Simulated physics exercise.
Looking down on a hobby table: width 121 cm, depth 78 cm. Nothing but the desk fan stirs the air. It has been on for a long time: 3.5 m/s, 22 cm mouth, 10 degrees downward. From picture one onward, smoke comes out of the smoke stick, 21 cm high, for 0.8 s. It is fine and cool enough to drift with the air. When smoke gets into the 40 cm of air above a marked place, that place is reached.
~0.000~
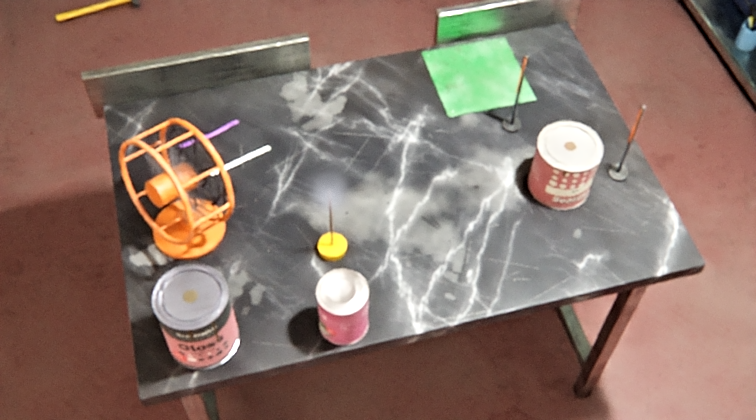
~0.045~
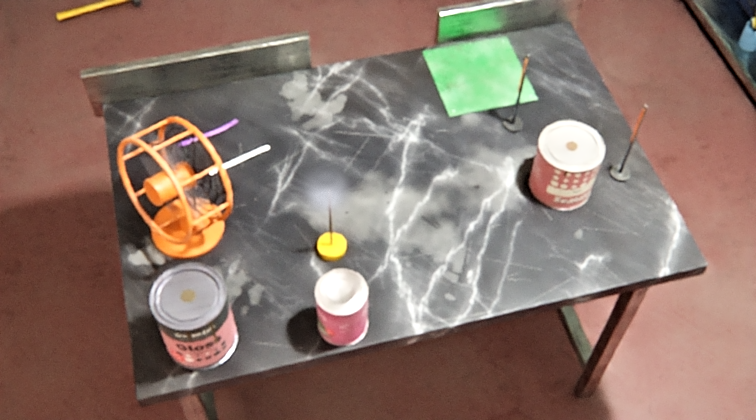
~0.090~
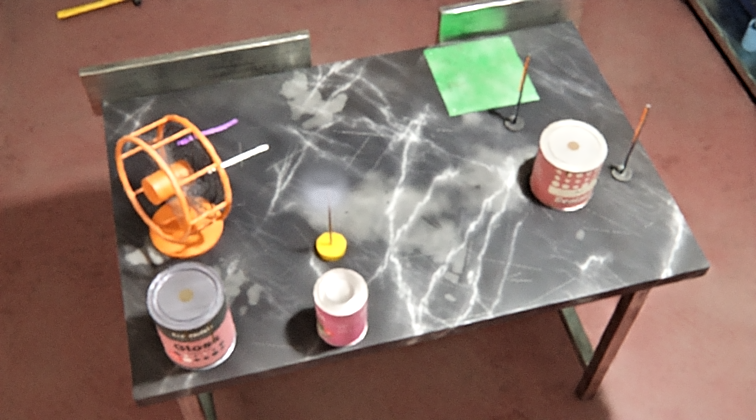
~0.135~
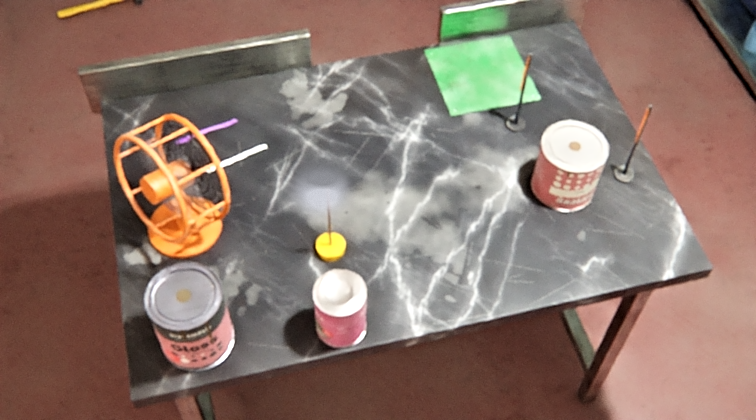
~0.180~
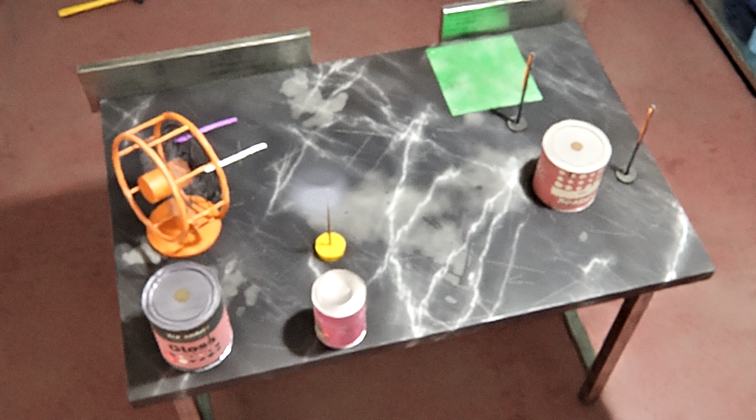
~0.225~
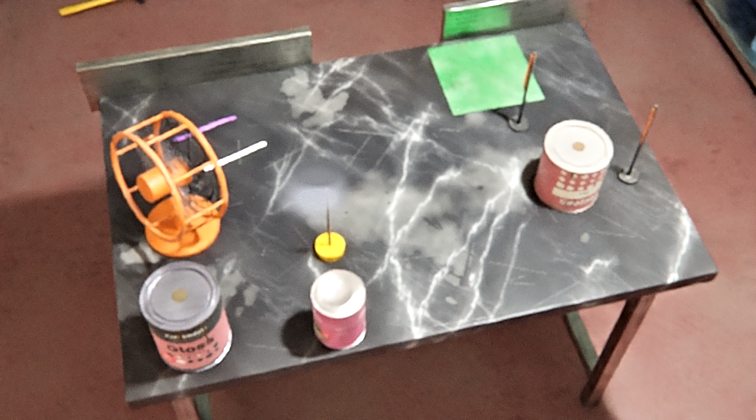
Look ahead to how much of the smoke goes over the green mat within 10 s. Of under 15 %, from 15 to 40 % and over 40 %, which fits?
The answer is above 40 %.
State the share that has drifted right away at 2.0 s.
Around 50 percent.
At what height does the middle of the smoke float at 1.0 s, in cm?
10 cm.
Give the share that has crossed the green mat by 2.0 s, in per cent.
About 50 %.
By 1.0 s we count, 11 % has passed over the green mat, with 99 % still about or yet to come, and the middle of the rest is near (303, 192).
By 2.0 s we count, 50 % has passed over the green mat, with 53 % still about or yet to come, and the middle of the rest is near (532, 141).
By 4.0 s we count, 55 % has passed over the green mat, with 17 % still about or yet to come, and the middle of the rest is near (628, 231).
By 10.0 s we count, 57 % has passed over the green mat, with 5 % still about or yet to come.
